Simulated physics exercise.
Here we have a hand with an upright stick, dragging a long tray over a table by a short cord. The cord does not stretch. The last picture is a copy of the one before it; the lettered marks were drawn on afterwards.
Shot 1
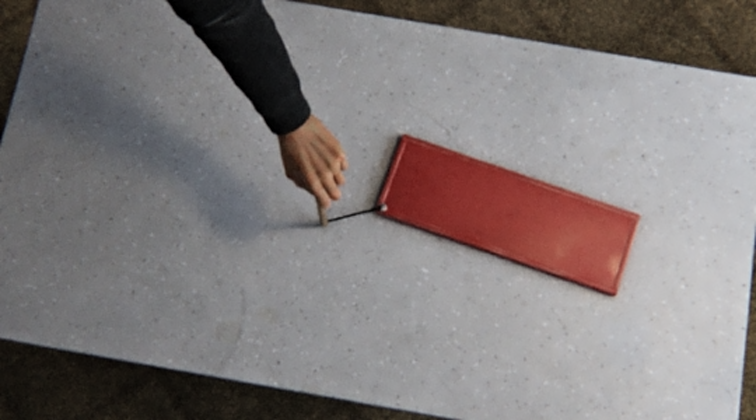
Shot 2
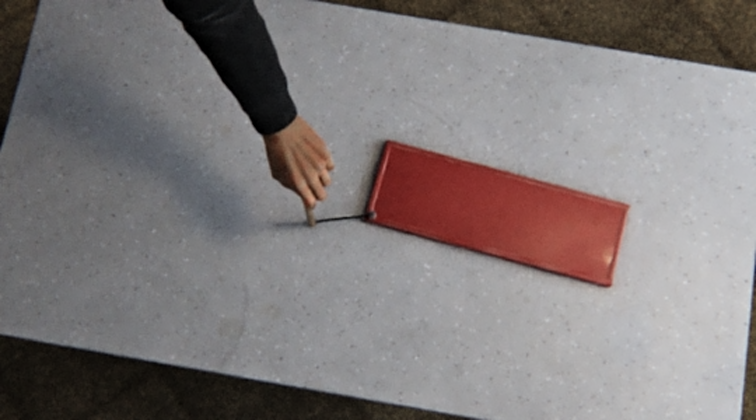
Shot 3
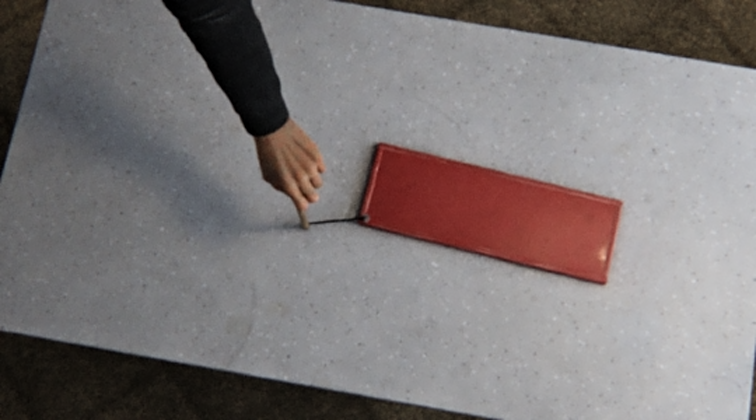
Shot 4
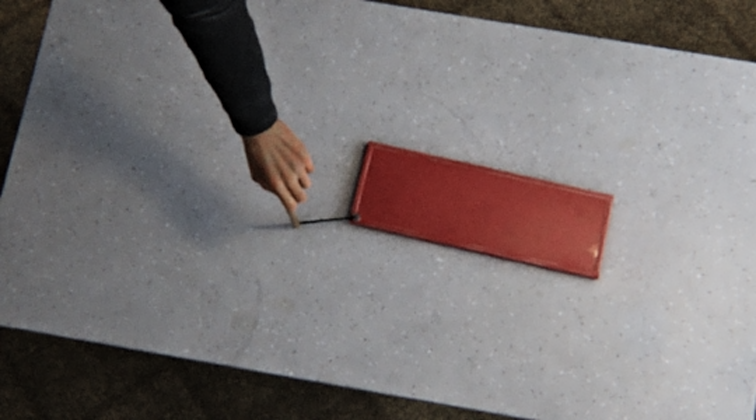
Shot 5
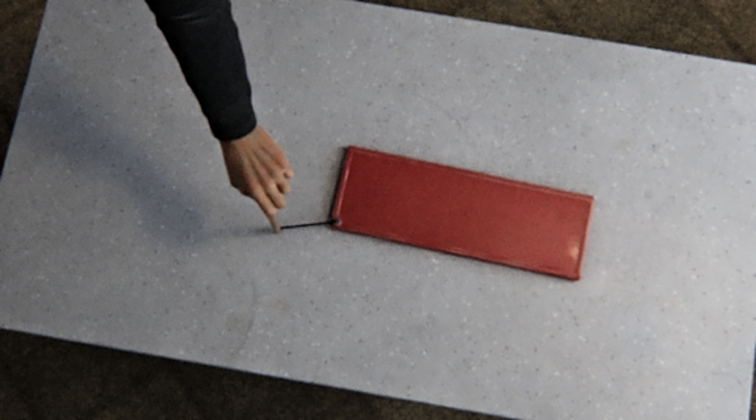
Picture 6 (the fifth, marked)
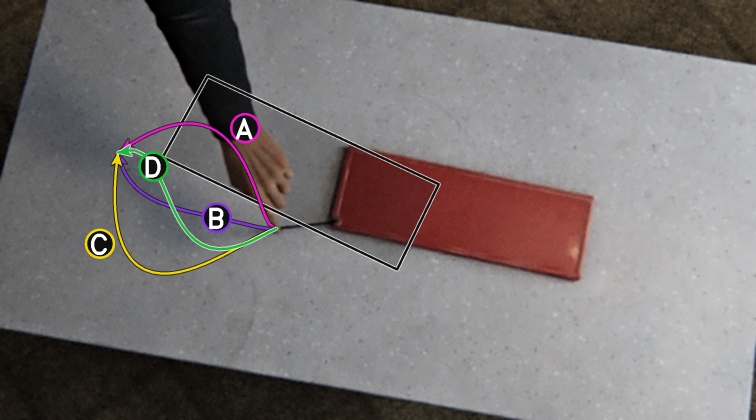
A red tray sliding slowly left across a speckled pale table as a hand drags it by a short dark cord.
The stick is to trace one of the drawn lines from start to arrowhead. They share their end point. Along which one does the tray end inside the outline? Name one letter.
A is the one.
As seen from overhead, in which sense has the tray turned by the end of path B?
Clockwise.
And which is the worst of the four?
That is C.
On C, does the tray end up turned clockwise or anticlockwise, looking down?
Clockwise.
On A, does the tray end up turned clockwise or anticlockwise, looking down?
It turns clockwise.
On the marked copy, A from (277, 228) via (223, 136) to (120, 151); B from (277, 228) via (183, 210) to (118, 153); C from (277, 228) via (145, 269) to (118, 153); D from (277, 228) via (183, 227) to (118, 153); the outline at (300, 171).
Taking A. A third of the way, foot of the stick (242, 161), middle of the tray (420, 202).
Two thirds of the way, foot of the stick (182, 125), middle of the tray (354, 178).
When it is over, foot of the stick (119, 153), middle of the tray (301, 171); it lies in the outline.
As for the rest, B leaves its middle at (294, 201); C leaves its middle at (281, 223); D leaves its middle at (295, 200).
